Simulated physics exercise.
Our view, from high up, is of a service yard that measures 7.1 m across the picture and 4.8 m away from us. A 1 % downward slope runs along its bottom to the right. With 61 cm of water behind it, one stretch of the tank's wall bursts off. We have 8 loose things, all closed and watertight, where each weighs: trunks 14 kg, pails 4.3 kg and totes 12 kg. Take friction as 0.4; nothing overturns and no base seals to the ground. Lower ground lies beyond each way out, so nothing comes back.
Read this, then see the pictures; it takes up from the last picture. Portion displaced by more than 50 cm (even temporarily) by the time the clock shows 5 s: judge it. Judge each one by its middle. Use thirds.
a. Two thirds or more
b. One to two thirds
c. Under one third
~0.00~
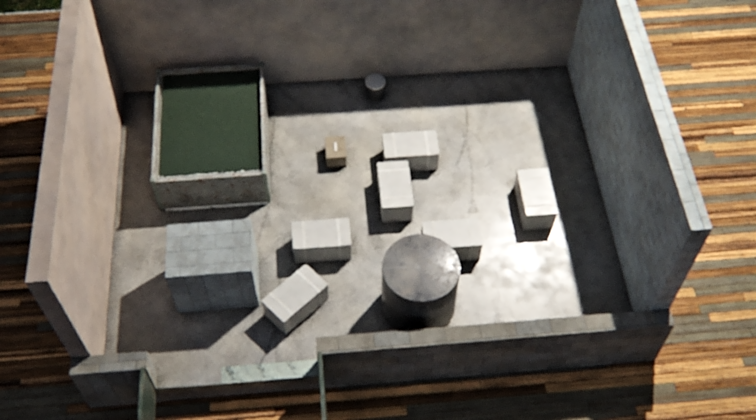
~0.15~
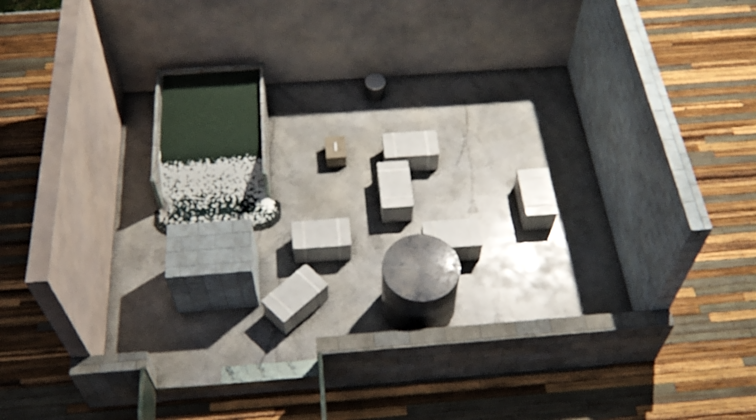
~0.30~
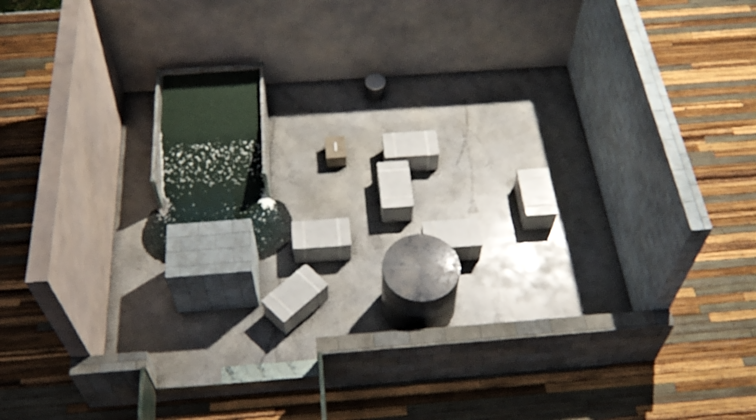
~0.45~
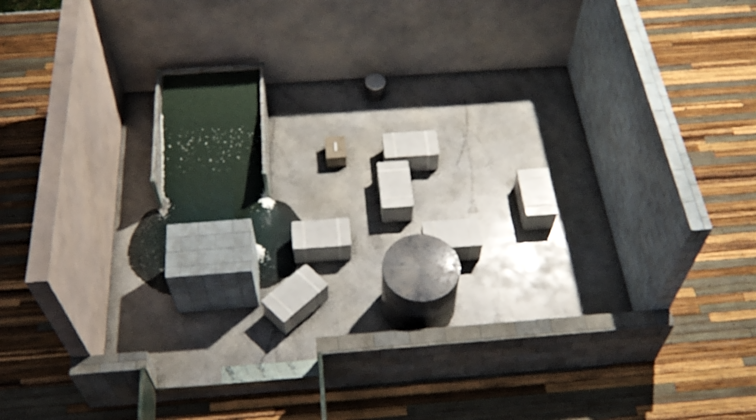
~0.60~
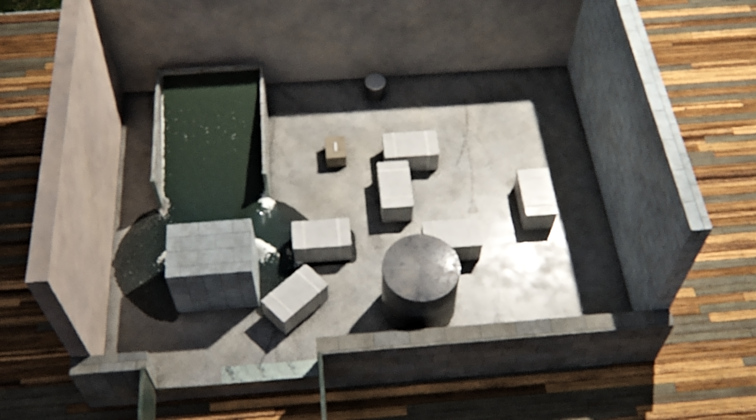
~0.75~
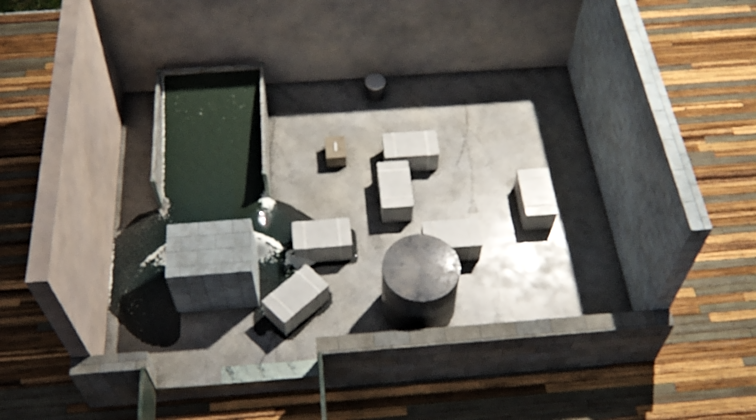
Answer: B.
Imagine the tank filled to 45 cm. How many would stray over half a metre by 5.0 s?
That would give 5.
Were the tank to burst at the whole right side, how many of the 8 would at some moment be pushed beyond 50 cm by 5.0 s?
You'd get 6 in that case.
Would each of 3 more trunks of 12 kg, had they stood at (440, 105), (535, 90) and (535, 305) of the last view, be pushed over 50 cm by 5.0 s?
Answers in order are does not cross, does not cross and crosses the line.
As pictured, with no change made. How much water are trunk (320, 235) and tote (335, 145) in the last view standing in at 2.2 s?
Close to 9 and 0 centimetres.
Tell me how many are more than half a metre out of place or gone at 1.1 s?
At that time I count 0.
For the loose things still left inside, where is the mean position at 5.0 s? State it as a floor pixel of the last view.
Close to (453, 190).
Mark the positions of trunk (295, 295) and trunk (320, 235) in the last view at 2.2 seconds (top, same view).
They should sit about (333, 326) and (416, 237) in the last view.
After 1.1 s 0 of 8 are over 50 cm from their spots; 0 afloat.
After 2.2 s 2 of 8 are over 50 cm from their spots; 1 afloat.
After 3.5 s 4 of 8 are over 50 cm from their spots; 2 afloat.
After 5.0 s 4 of 8 are over 50 cm from their spots, and 5 have been at some point; 4 afloat.
